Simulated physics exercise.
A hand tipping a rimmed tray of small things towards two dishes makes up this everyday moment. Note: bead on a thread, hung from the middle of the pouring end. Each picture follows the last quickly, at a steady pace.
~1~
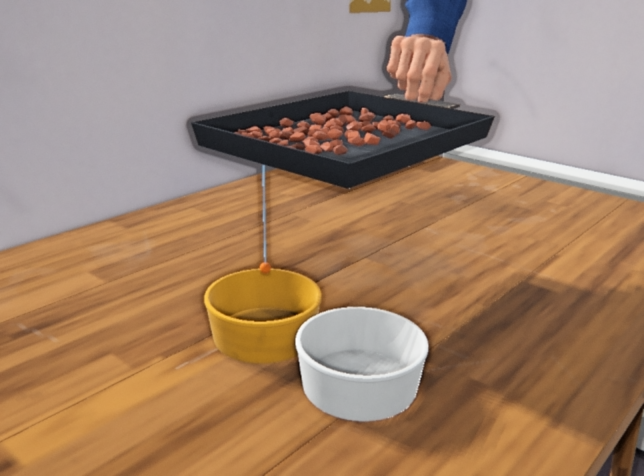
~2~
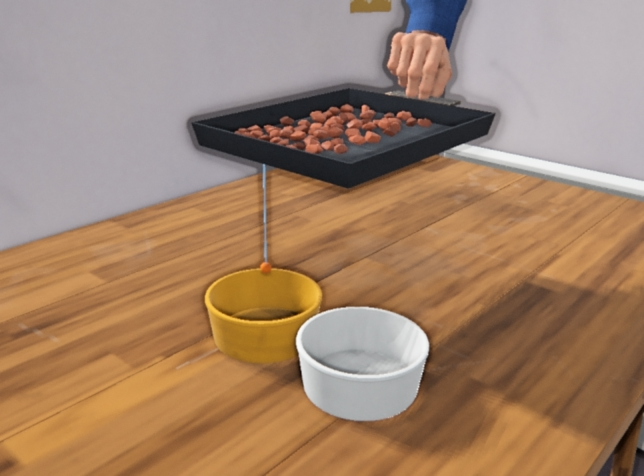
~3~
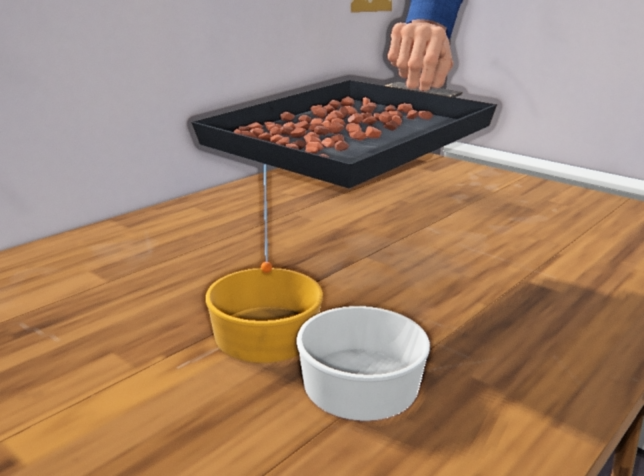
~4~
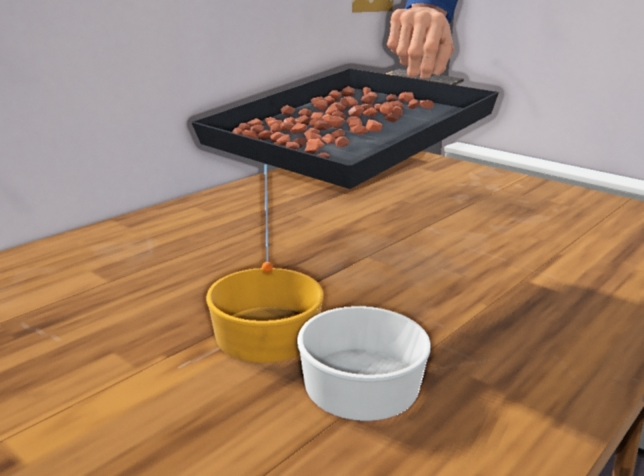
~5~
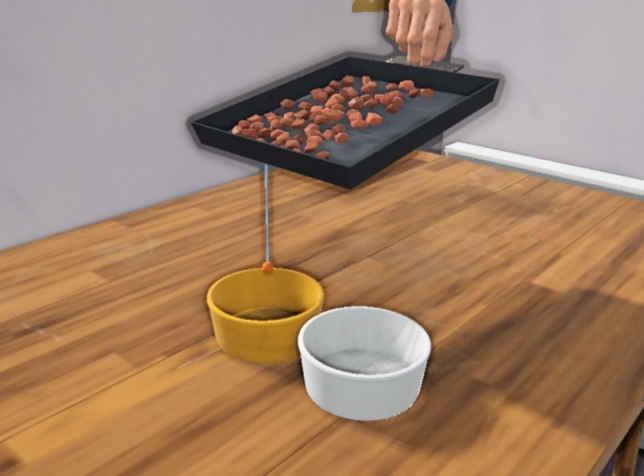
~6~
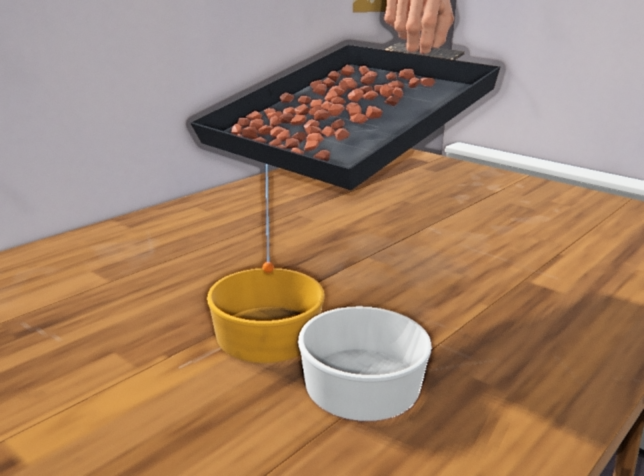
A hand in a blue sleeve gradually raising the far end of a dark tray of reddish bits above yellow and white dishes.
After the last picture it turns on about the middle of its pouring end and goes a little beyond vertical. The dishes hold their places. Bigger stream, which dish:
Left.
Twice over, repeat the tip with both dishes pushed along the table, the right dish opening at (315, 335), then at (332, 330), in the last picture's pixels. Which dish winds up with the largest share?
Well, the first try goes to the leftward dish and the second to the leftward dish.
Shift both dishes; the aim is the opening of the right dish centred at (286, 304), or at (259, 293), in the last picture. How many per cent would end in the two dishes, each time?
Some 50 and then some 50 per cent.
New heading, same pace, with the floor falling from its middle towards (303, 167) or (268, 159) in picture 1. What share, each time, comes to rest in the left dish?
I'd put it at some 40 % and then some 30 %.
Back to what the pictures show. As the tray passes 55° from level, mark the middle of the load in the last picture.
I'd mark the middle close to (264, 133).
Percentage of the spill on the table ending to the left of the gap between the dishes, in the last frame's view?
Around 100 percent of the pieces.
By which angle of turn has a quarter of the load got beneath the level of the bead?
Close to 100° of tilt at that moment.
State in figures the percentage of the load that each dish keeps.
40 percent ends in the left dish, 10 percent in the right.
Soon, tray tipped steeply; all on the tray.
A while on, tray tipped right over; most on the tray; a stray few in the left dish; a small part outside both; a small part in the air.
Towards the end, tray tipped past a quarter turn; a small part in the right dish; about half in the left dish; about half outside both.
Finally, tray tipped past a quarter turn; a small part in the right dish; about half in the left dish; about half outside both.
